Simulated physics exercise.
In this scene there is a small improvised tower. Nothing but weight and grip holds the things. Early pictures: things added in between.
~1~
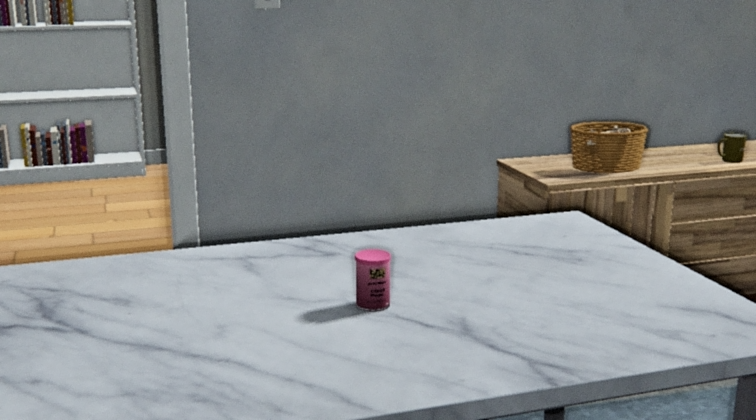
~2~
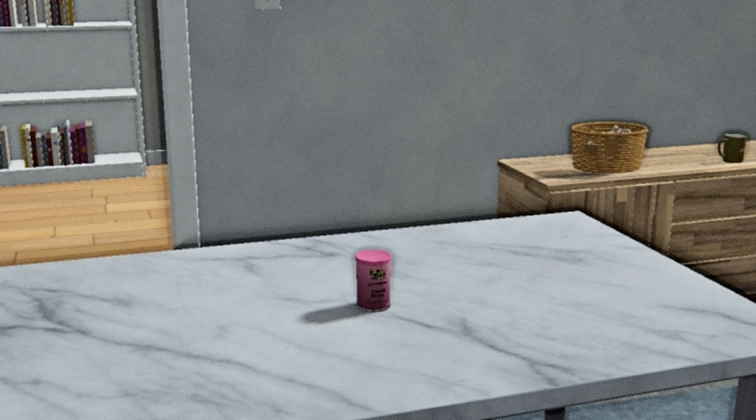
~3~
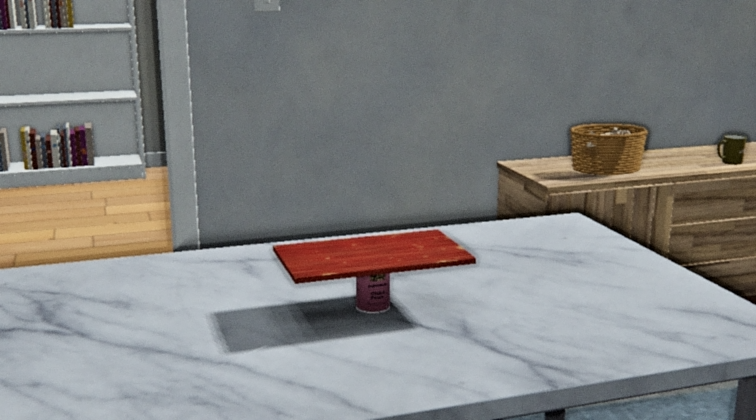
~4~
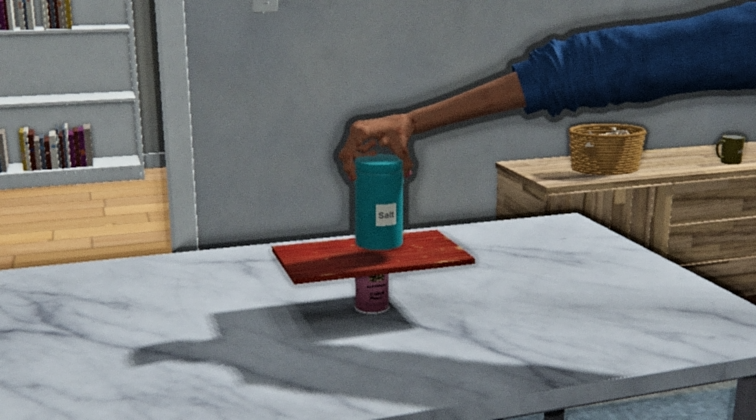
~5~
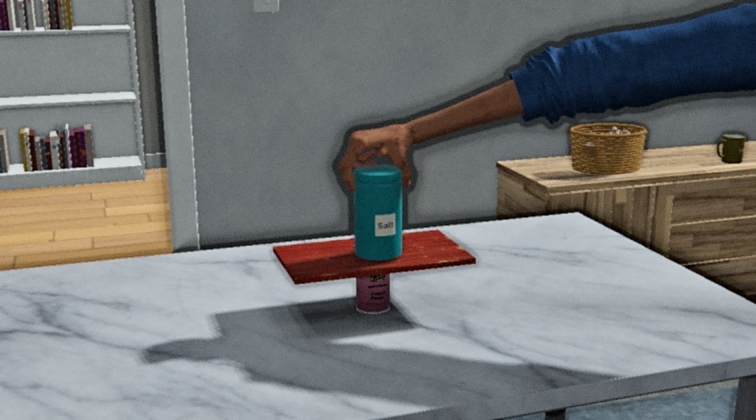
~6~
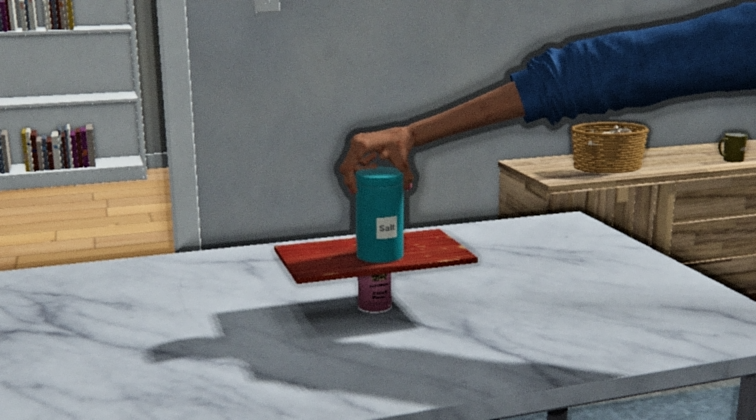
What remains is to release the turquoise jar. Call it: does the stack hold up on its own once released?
Holds up.
Then, 0.30 s on from there, no change.
Then, 0.70 s on from there, turquoise jar resting near (380, 215).
In the end, all 3 unmoved. At the end, from the last picture's camera, turquoise jar near (380, 215). The stack holds.
